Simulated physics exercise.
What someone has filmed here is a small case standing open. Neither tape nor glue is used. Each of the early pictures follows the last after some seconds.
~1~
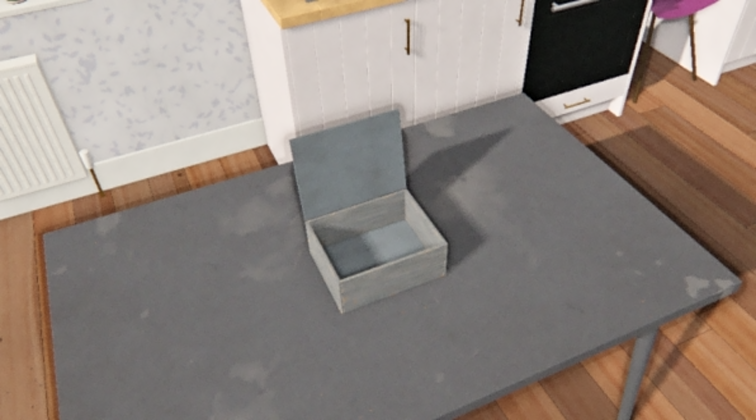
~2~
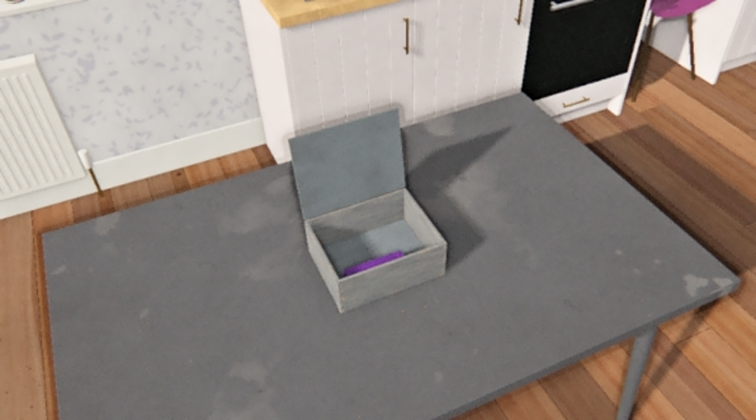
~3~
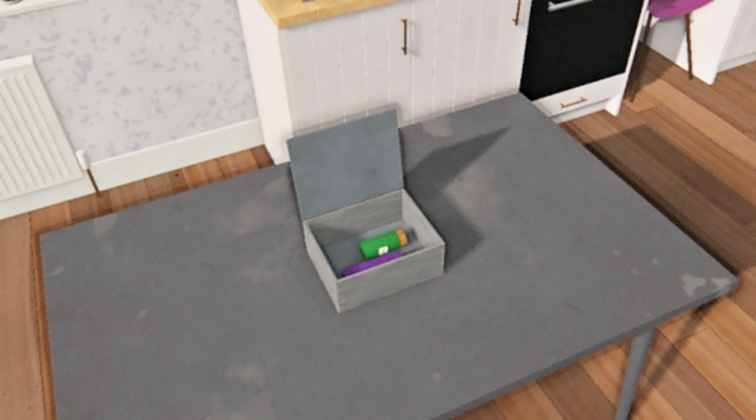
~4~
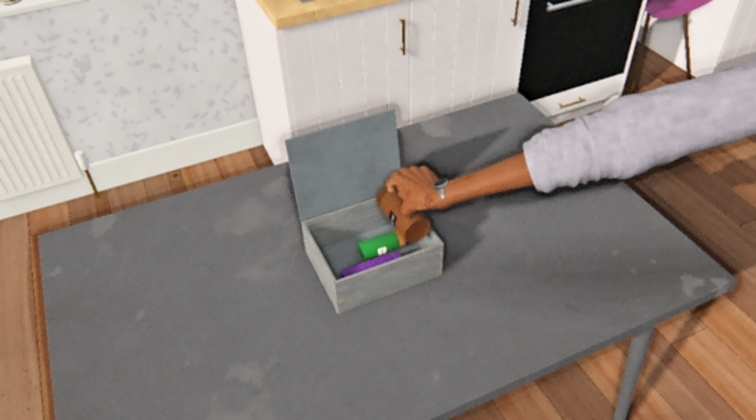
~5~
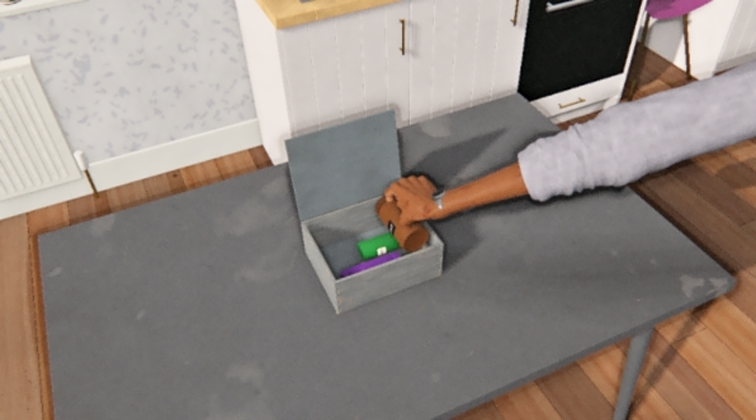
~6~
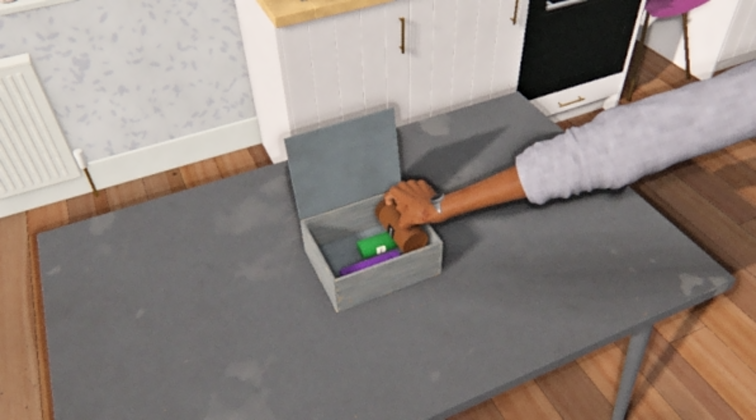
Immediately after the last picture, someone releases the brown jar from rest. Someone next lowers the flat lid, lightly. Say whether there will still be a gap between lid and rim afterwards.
The lid is not fully lowered.
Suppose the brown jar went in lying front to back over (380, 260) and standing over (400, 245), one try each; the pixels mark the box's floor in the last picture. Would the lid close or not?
In the first case it gets propped open; in the second case it gets propped open.
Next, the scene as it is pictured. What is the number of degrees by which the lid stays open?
Measured angle - around 25°.
Then, 1.00 s on from there, lid starting down; brown jar shifted a little near (404, 231).
Then, 1.50 s on from there, lid 66° above the rim; brown jar shifted a little near (404, 232).
Then, 1.90 s on from there, lid 39° above the rim; brown jar shifted a little near (404, 232).
In the end, lid 26° above the rim; all 3 unmoved. At the end, from the last picture's camera, brown jar near (404, 232).
